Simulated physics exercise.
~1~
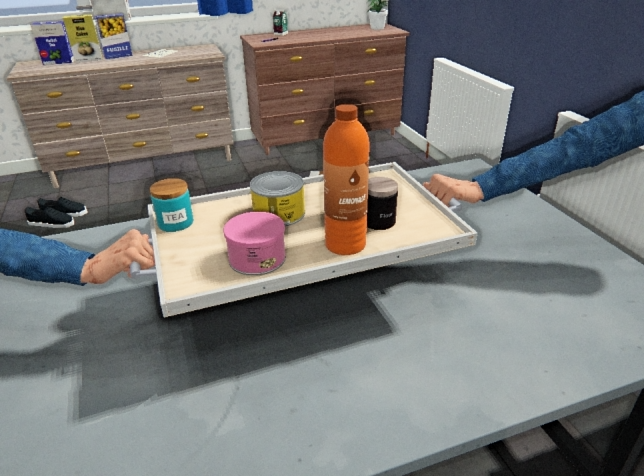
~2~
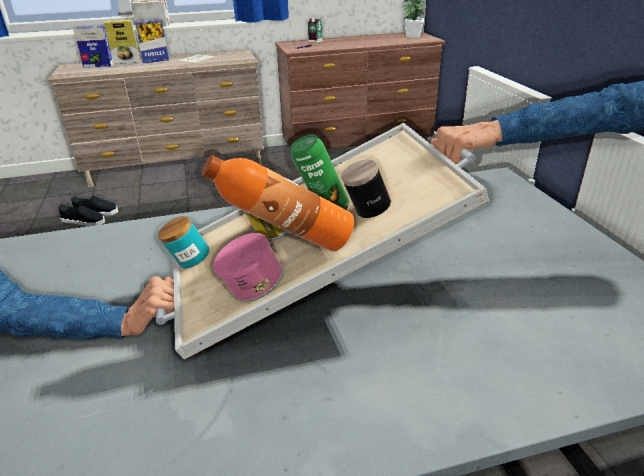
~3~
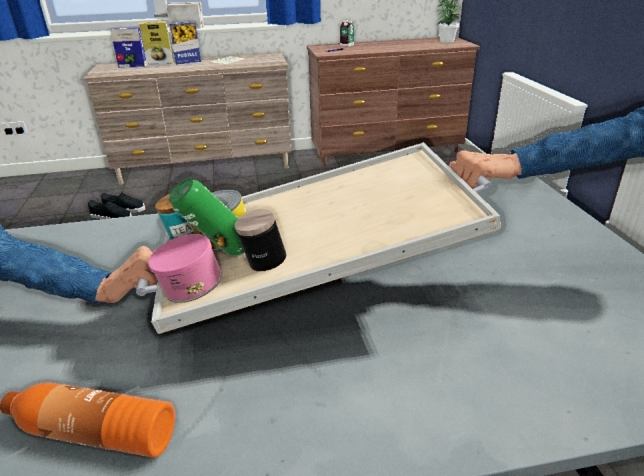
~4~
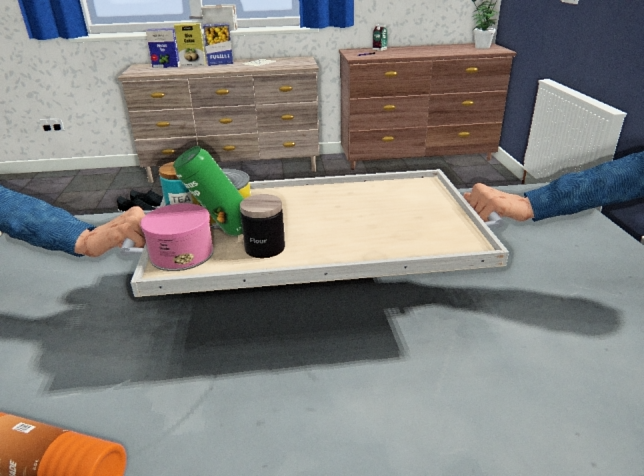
An orange bottle toppled and fell off a tray onto the table as two hands tipped it down to the left, while the pink tub, black jar and leaning green can slid and bunched at the left end before the tray was levelled again.
